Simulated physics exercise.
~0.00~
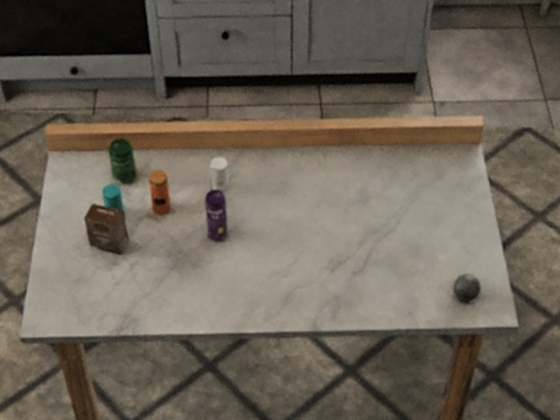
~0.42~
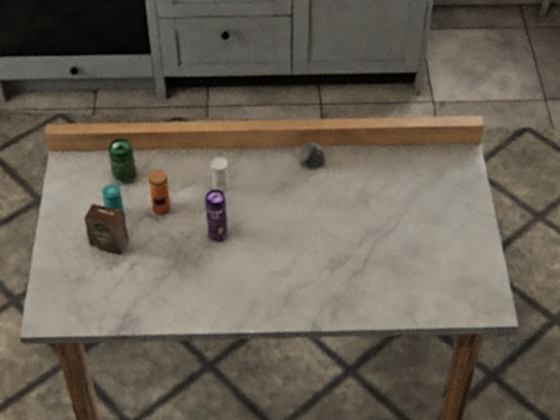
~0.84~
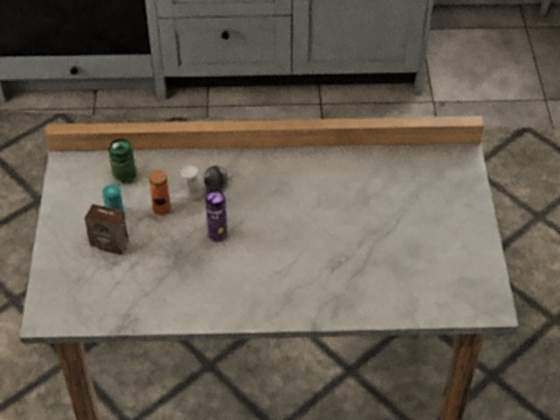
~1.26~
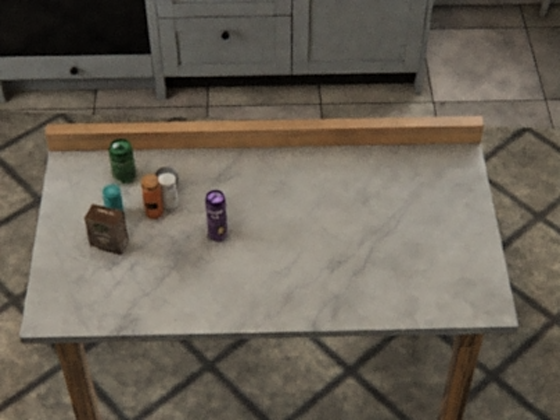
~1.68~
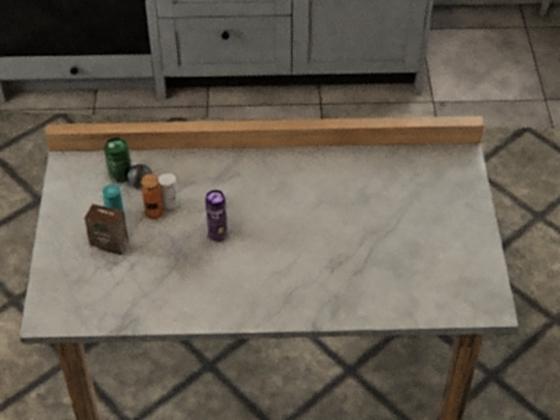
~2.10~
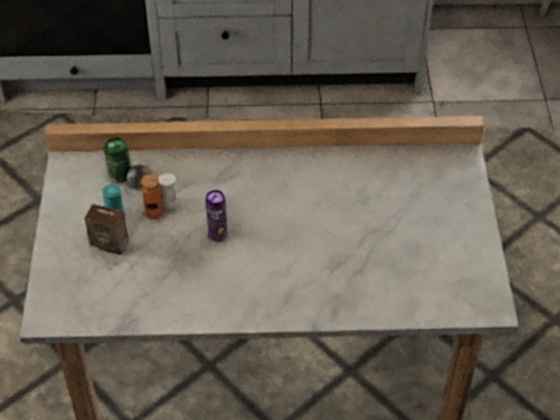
A grey ball rolls off the rail, nudges the white and orange shakers left, and stops.
